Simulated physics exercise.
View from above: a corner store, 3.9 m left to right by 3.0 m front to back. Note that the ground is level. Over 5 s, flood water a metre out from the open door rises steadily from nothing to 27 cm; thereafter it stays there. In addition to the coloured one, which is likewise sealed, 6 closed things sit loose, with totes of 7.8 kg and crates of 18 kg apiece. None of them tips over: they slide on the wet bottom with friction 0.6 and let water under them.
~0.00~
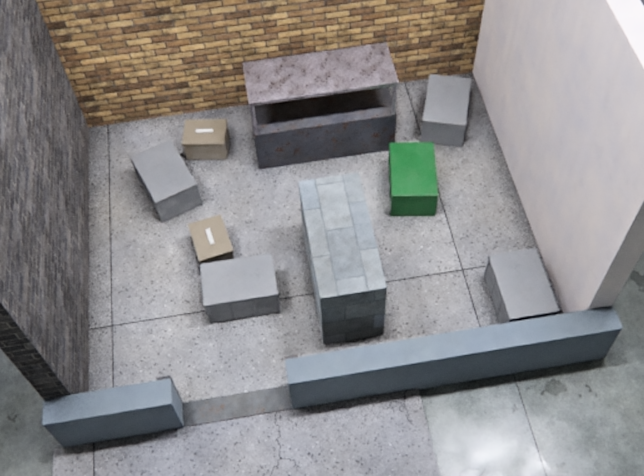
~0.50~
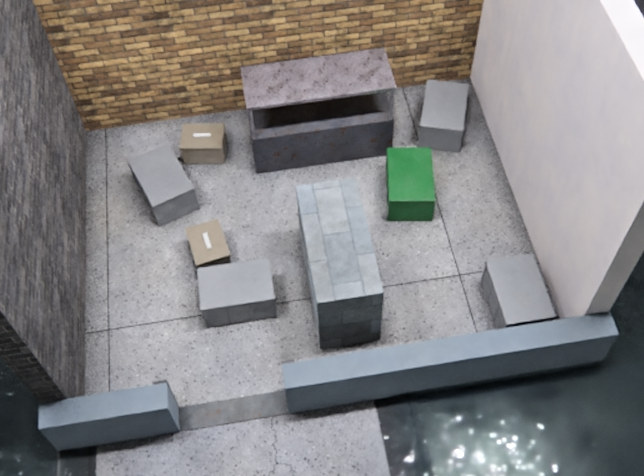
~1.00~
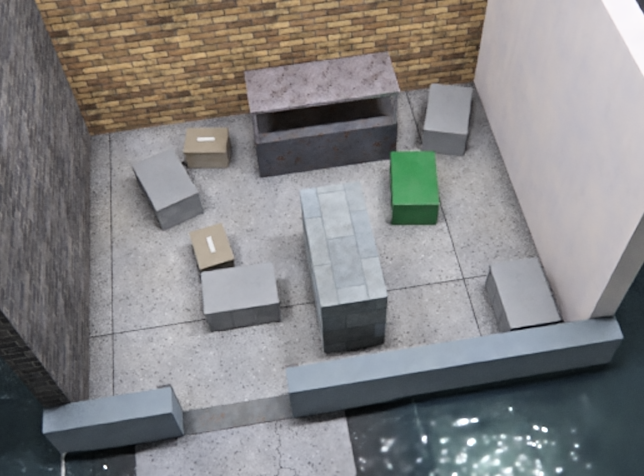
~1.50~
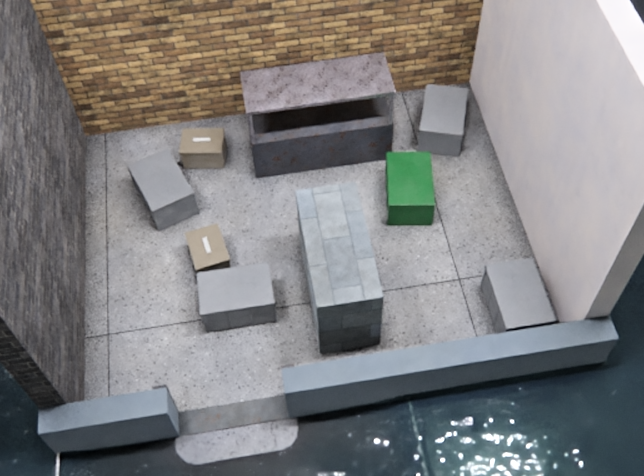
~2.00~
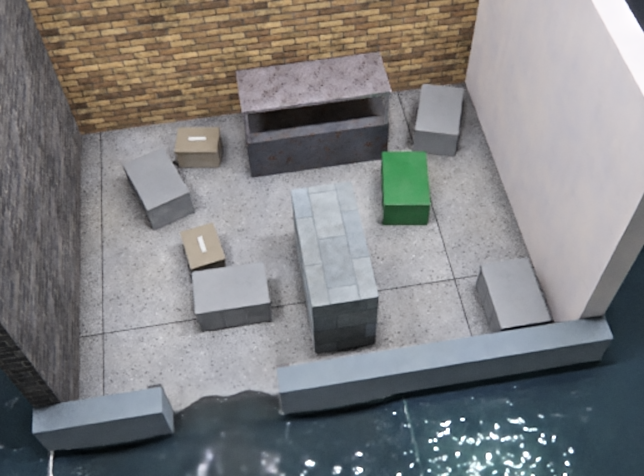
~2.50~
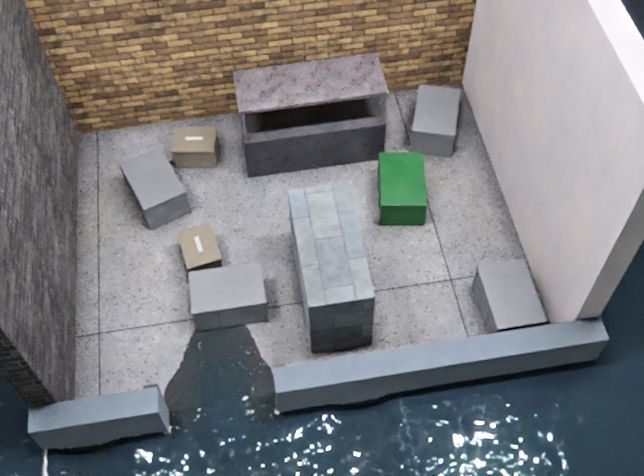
In a corner store, water spreads outside, then enters the front gap while the crates stay still.
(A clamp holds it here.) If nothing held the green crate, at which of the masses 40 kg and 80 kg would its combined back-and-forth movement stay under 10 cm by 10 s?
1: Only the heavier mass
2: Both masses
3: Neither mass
2, both masses.
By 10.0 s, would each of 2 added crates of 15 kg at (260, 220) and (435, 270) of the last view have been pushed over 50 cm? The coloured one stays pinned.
In the order given, beyond the mark and then within the mark.
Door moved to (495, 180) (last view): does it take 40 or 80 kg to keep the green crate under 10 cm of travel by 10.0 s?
Then only the heavier mass works.
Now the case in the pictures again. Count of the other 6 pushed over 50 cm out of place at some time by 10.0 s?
That adds up to 4.
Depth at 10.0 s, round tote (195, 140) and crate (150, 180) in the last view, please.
First roughly 13 cm, second roughly 18 cm.
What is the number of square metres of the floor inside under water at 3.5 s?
Flooded: Near 2.0 m2.
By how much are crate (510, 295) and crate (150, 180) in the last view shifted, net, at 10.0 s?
First 10 cm, then 60 cm.
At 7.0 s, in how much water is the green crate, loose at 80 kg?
Something like 4 centimetres.
After 3.5 s the green crate would be 0 cm from its start with 40 kg and 0 cm from its start with 80 kg; 0 cm of water round it then.
After 4.5 s the green crate would be 0 cm from its start with 40 kg and 0 cm from its start with 80 kg; 0 cm of water round it then.
After 7.0 s the green crate would be 0 cm from its start with 40 kg and 0 cm from its start with 80 kg; 4 cm of water round it then.
After 10.0 s the green crate would be 0 cm from its start with 40 kg and 0 cm from its start with 80 kg; 8 cm of water round it then.
